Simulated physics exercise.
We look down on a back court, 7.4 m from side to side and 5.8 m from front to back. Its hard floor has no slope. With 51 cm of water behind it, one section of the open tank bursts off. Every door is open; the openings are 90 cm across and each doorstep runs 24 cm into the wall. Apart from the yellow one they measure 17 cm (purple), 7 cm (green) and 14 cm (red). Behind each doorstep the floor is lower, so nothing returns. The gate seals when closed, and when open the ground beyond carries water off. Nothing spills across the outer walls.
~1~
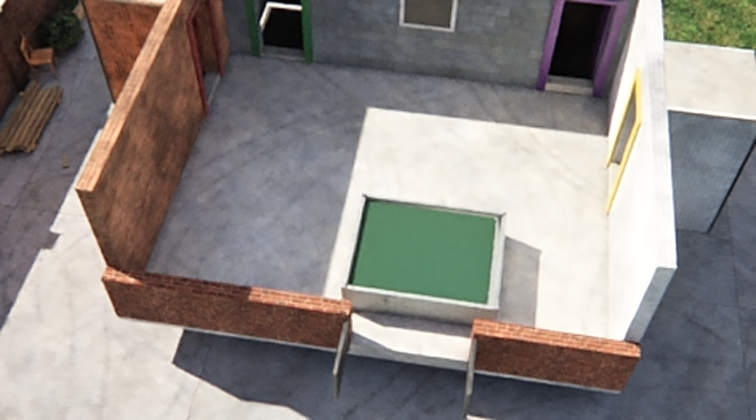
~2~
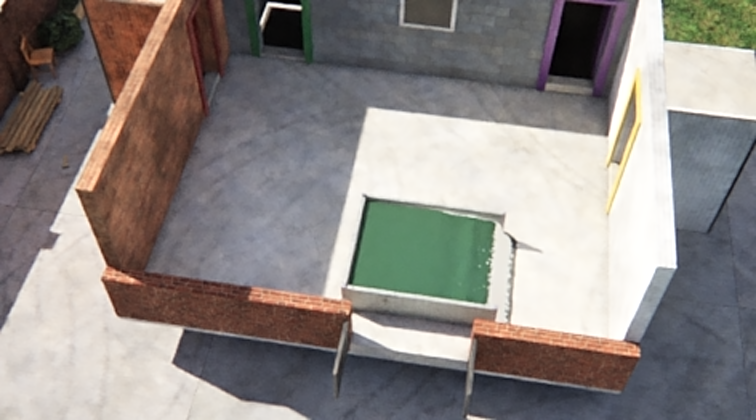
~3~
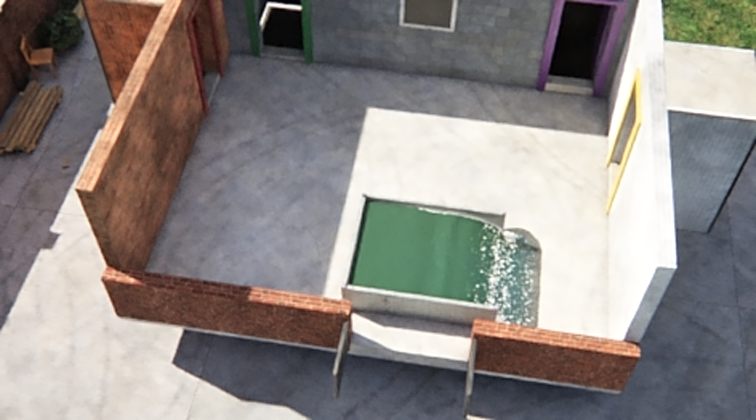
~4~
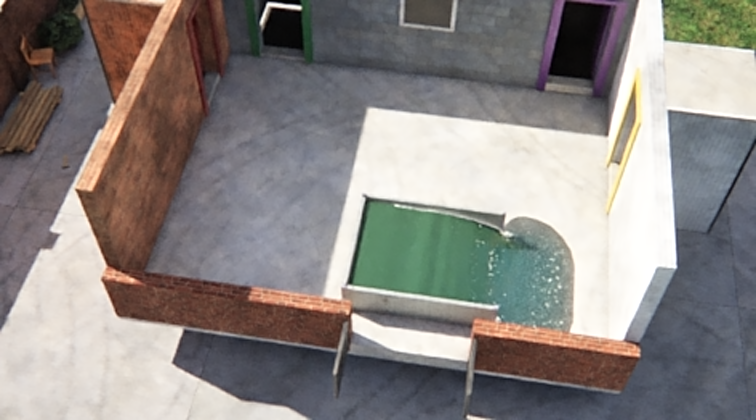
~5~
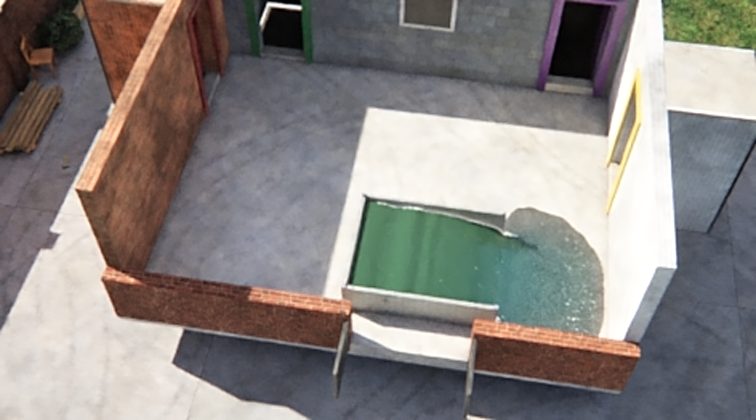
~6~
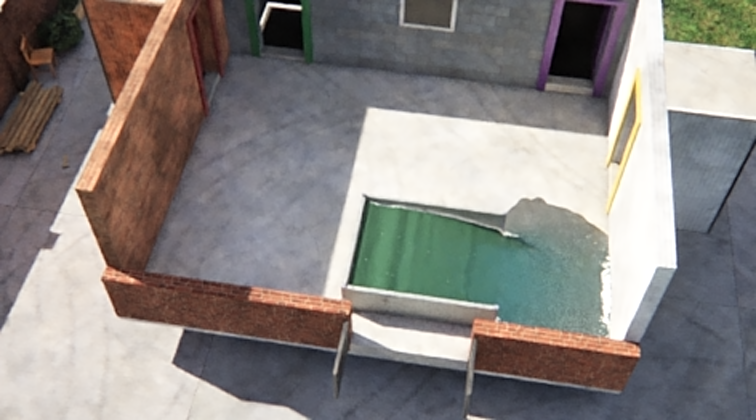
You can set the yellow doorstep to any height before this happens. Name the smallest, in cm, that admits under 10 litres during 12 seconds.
About 9 cm.
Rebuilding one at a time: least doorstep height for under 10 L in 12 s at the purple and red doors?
About 18 cm at purple and 7.0 cm at red.
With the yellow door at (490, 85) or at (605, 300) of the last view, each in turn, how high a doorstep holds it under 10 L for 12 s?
Roughly 9.5 and 31 cm.
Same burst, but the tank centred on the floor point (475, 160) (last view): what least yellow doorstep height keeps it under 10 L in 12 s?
Some 33 cm.
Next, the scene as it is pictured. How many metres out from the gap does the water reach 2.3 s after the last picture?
Roughly 4.8 m.
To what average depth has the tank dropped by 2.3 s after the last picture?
About 14 cm.
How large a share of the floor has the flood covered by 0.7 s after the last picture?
Near 15 per cent is wet.
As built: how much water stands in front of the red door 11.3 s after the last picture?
Roughly 6.0 cm deep.
Then, 0.7 s after the last picture water covers 15 % of the floor, deepest (40 cm) near (609, 367); 5 cm at the yellow door, 0 litres in over its 16 cm doorstep.
Then, 2.3 s after the last picture water covers 25 % of the floor, deepest (28 cm) near (609, 367); 13 cm at the yellow door, 0 litres in over its 16 cm doorstep.
Then, 11.3 s after the last picture water covers 95 % of the floor, deepest (9 cm) near (135, 298); 6 cm at the yellow door, 0 litres in over its 16 cm doorstep.
At the yellow door as built, the water peaked near 13 cm, 2.1 s after the last picture.
Run again over the same 12 s with other heights there, 23 litres in over 7 cm, 2 litres over 11.5 cm. The limit of 10 litres is kept from about 9 cm up.
